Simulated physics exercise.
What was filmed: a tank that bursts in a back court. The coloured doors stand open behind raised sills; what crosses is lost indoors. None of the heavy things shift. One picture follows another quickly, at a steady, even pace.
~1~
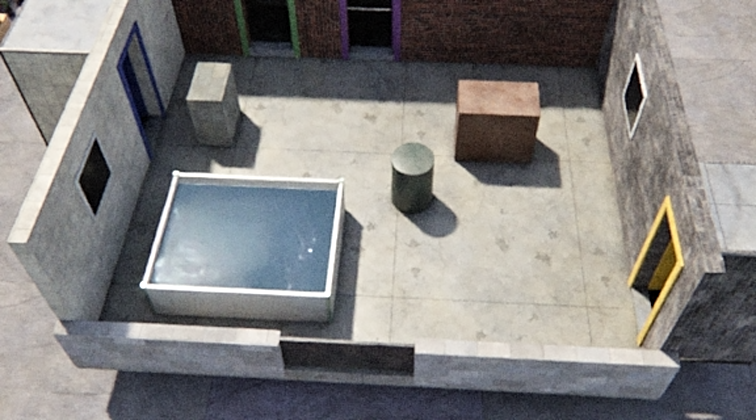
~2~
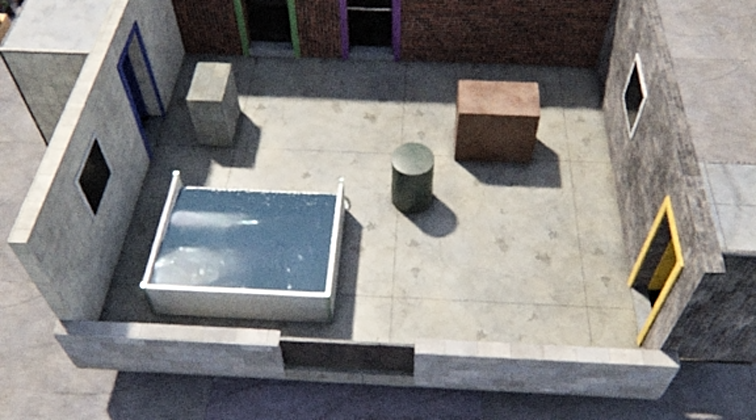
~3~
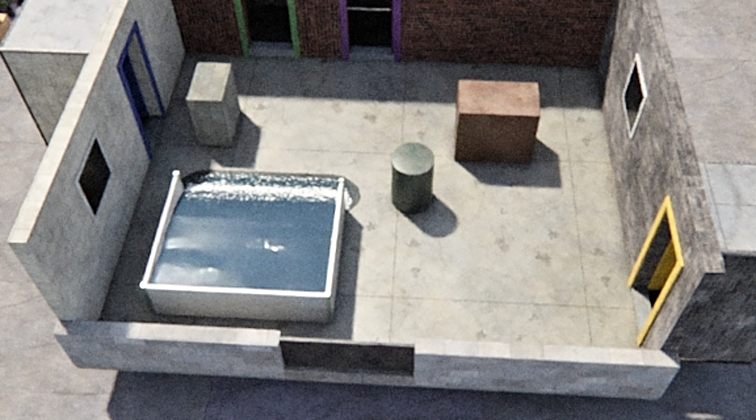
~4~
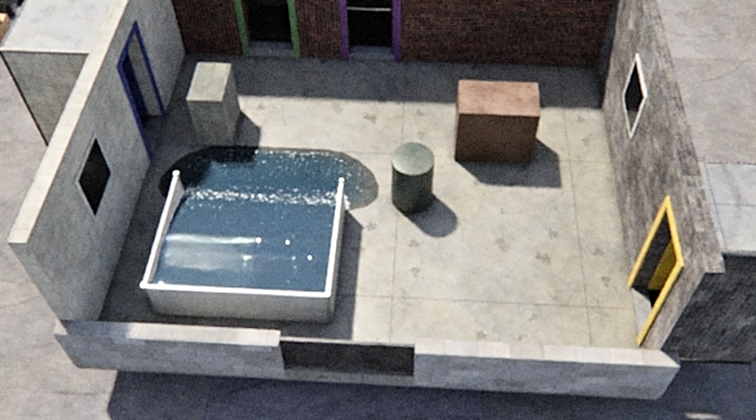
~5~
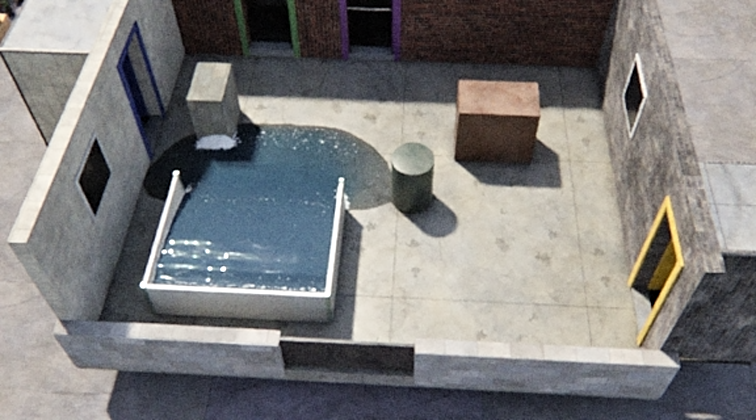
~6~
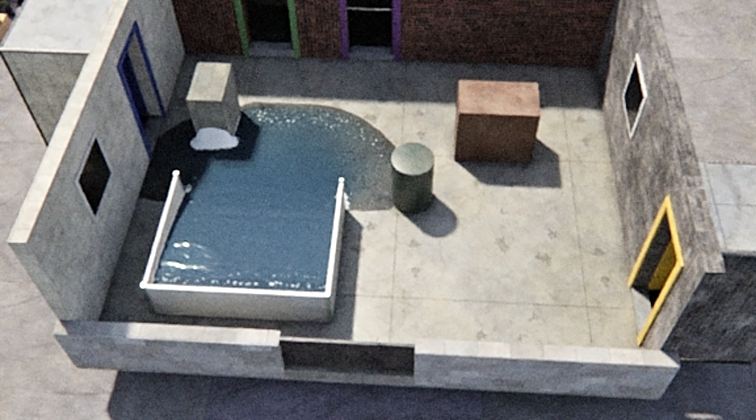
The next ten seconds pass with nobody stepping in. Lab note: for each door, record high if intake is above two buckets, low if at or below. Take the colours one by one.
Yellow door: Low; purple door: High; green door: High; blue door: High.
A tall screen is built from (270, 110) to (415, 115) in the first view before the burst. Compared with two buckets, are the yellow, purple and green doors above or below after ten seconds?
Result - yellow door: Overshoots; purple door: Stays within the limit; green door: Overshoots.
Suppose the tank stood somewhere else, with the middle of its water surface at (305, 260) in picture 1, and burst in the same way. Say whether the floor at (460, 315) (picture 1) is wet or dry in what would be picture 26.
That patch would be not reached, I'd say.
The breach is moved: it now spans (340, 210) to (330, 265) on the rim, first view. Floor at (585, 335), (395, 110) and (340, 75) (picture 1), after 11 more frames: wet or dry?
Spot one ends up deluged, spot two untouched by the spill, spot three untouched by the spill.
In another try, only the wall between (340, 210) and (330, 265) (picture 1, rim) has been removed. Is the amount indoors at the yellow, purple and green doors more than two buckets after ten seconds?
Going door by door, the yellow one crosses the threshold, then the purple one misses the threshold, then the green one misses the threshold.
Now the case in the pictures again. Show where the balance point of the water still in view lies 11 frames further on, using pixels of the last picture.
The balance point is around (279, 165).
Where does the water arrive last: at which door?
The yellow one.
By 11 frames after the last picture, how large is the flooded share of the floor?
Around 40 percent, give or take.
A moment on, water covers 35 % of the floor; the yellow door not reached, the purple door wet at the sill, nothing in, the green door under two buckets in, the blue door under two buckets in.
Next, water covers 40 % of the floor; the yellow door not reached, the purple door over two buckets in, the green door far over two buckets in, the blue door over two buckets in.
Then, water covers 50 % of the floor; the yellow door not reached, the purple door far over two buckets in, the green door far over two buckets in, the blue door far over two buckets in.
Later, water covers 70 % of the floor; the yellow door wet at the sill, nothing in, the purple door far over two buckets in, the green door far over two buckets in, the blue door far over two buckets in.
In the end, water covers 95 % of the floor; the yellow door under two buckets in, the purple door far over two buckets in, the green door far over two buckets in, the blue door far over two buckets in.
